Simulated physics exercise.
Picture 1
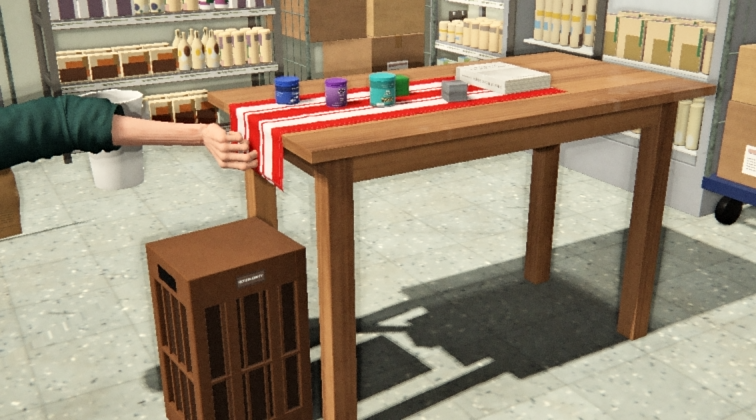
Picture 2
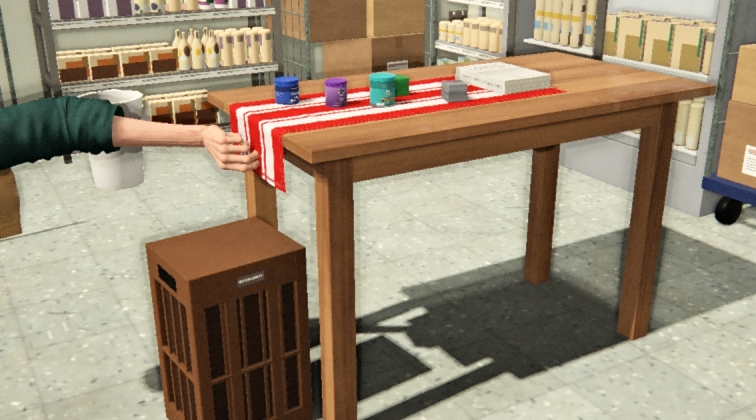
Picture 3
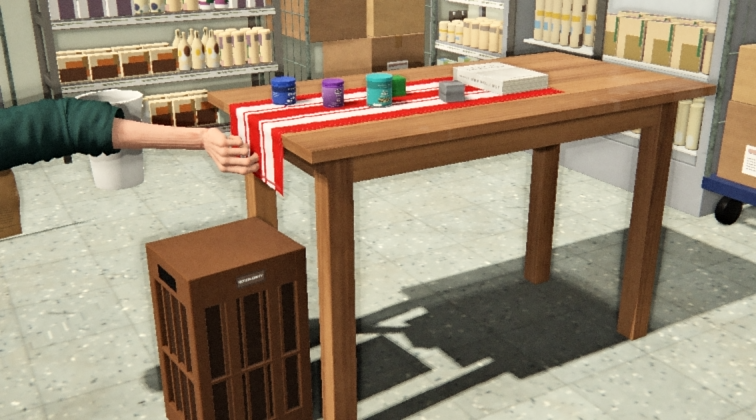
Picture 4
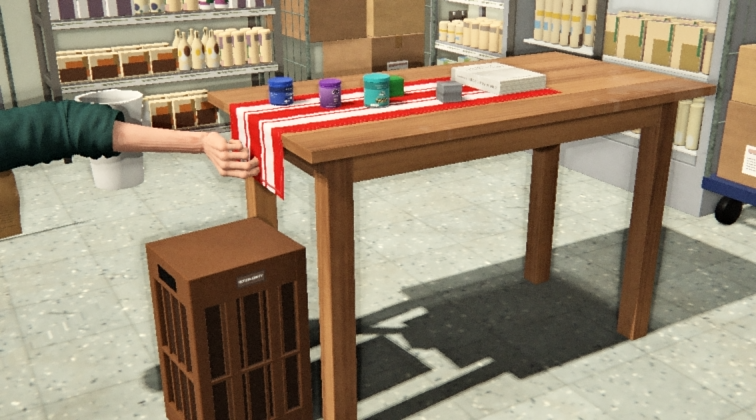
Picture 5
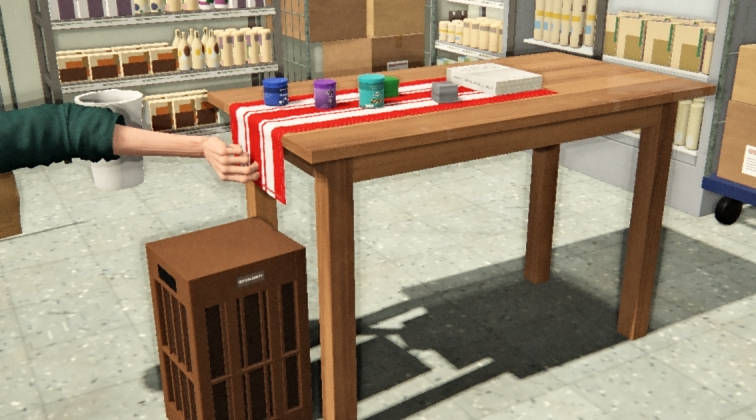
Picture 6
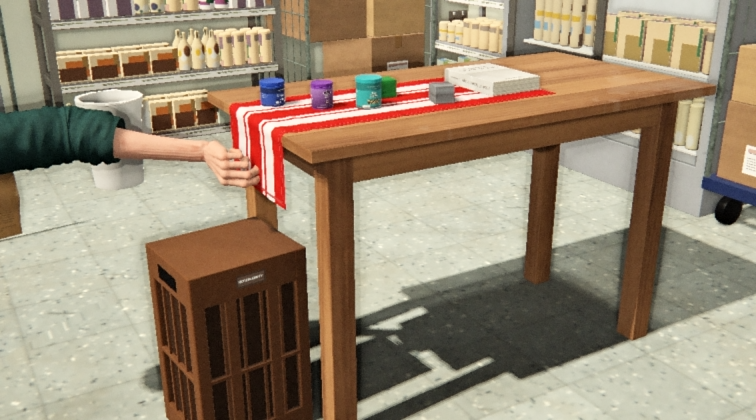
In a storeroom with stocked shelves, a hand at the left holds the end of a red and white striped cloth on a wooden table, above a brown crate. It slowly draws the cloth down over the edge, and the small pots, blocks and pale box on it shift slightly left together.
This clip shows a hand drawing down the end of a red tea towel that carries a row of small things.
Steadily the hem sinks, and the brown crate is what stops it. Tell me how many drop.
The drop count comes to one.
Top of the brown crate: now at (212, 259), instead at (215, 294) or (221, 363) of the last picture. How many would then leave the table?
The tally is 2 and 4.
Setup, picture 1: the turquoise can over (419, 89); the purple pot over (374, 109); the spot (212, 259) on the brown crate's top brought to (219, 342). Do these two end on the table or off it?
As for the turquoise can, it stays in place; as for the purple pot, it leaves the top.
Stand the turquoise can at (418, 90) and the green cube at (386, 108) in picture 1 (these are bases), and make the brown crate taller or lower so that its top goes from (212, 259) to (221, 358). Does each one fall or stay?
Result: Turquoise can still there, green cube gone.
Soon after, hem near (258, 214); all still up.
Then, hem on the crate; blue pot gone.
At rest, hem on the crate; blue pot gone. It carries off one.
